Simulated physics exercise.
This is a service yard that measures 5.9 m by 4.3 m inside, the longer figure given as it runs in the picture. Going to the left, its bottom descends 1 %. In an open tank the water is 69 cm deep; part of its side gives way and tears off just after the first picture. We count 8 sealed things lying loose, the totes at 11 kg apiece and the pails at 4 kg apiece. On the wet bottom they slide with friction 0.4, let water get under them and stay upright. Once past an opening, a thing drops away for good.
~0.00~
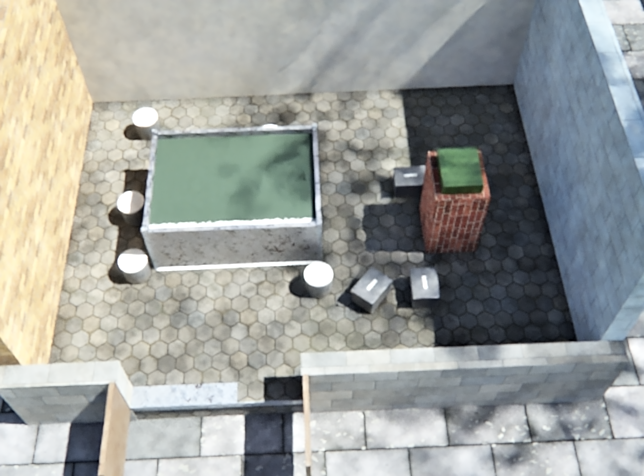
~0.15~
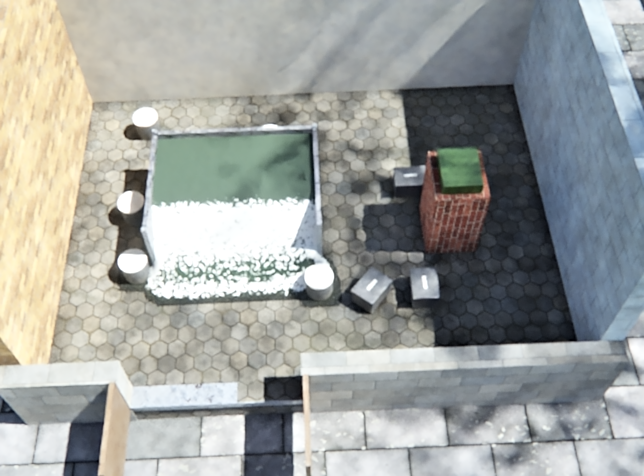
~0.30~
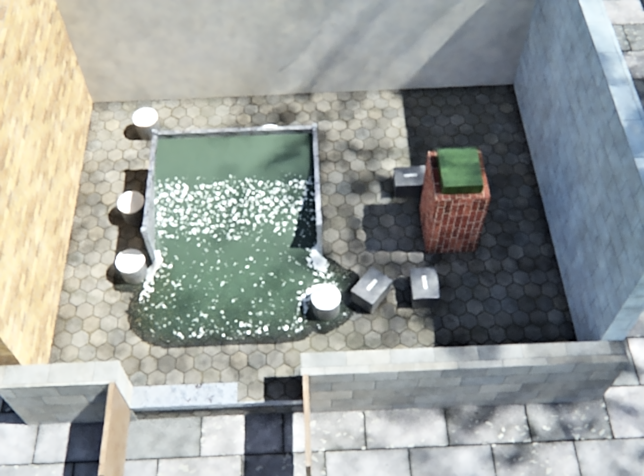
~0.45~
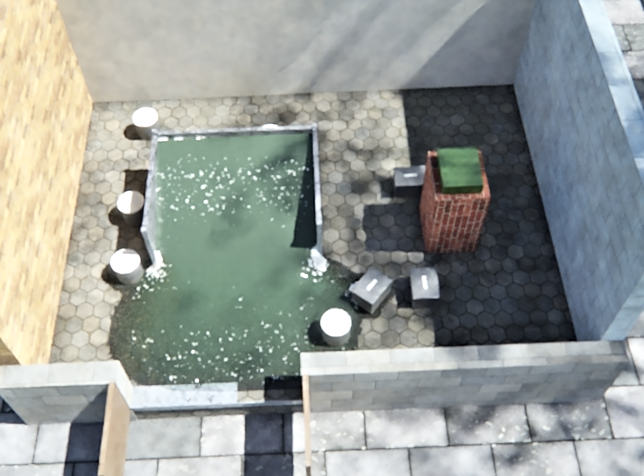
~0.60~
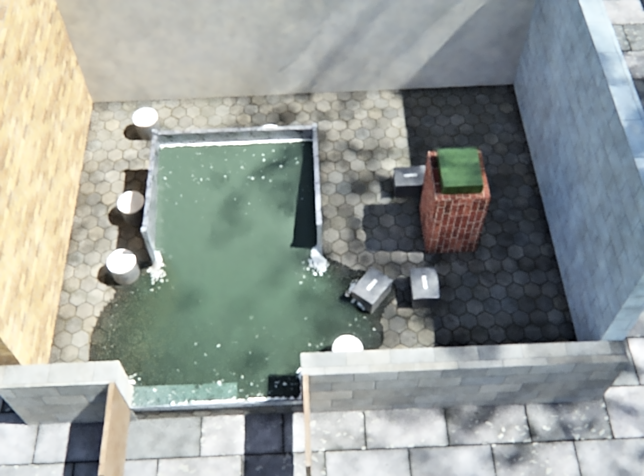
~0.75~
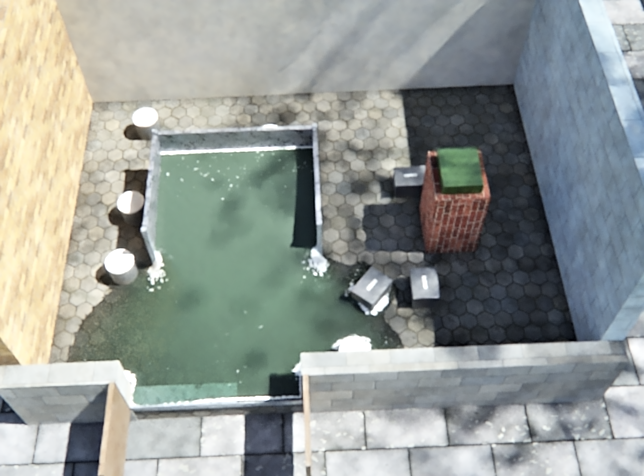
Water bursts from the near side of an open tank in a walled yard and spreads over the paving toward the low front wall, pushing a white pail toward the viewer and nudging another slightly to the left.
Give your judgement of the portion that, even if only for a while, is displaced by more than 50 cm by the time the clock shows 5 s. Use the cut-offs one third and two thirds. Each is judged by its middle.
Under a third.
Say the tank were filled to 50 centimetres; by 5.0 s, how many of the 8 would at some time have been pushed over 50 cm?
The count would be 1.
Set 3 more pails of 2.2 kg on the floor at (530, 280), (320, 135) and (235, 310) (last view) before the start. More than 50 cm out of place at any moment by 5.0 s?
Beyond it, within it, beyond it.
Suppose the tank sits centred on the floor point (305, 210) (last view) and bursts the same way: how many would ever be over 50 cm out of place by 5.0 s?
The answer would then be 3.
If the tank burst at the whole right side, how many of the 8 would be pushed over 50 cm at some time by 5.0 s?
The answer then is 6.
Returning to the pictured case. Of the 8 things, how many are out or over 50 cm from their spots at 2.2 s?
By my reckoning, 1.
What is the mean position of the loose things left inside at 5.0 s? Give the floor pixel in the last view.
(295, 202).
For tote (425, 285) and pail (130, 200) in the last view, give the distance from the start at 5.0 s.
First: 0 cm. Second: 100 cm.
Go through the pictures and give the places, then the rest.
The first picture shows a pail at (319, 274), on the bottom; a pail at (133, 260), on the bottom; 2.7 m2 under water; 0 of 8 have shifted.
The second picture shows a pail at (319, 276) rests on the ground, 3 cm from its start; a pail at (133, 260) rests on the ground; water covers 3.7 m2; 0 of 8 have shifted.
The third picture shows a pail at (326, 297) rests on the ground, 31 cm from its start; a pail at (130, 260) rests on the ground; water covers 5.0 m2; 1 of 8 have shifted.
The fourth picture shows a pail at (336, 322), on the bottom, 65 cm from its start; a pail at (125, 261) rests on the ground, 9 cm from its start; 6.6 m2 under water; 2 of 8 have shifted.
The fifth picture shows a pail at (348, 349) rests on the ground, 100 cm from its start; a pail at (121, 261), on the bottom, 13 cm from its start; water covers 7.6 m2; 2 of 8 have shifted.
The sixth picture shows a pail at (354, 351), afloat, 105 cm from its start; a pail at (119, 261), on the bottom, 15 cm from its start; 8.1 m2 under water; 2 of 8 have shifted.
After 1.1 s 1 of 8 are over 50 cm from their spots; 1 afloat.
After 2.2 s 1 of 8 are over 50 cm from their spots; 0 afloat.
After 3.5 s 2 of 8 are over 50 cm from their spots; 0 afloat.
After 5.0 s 2 of 8 are over 50 cm from their spots, and 2 have been at some point; 0 afloat.
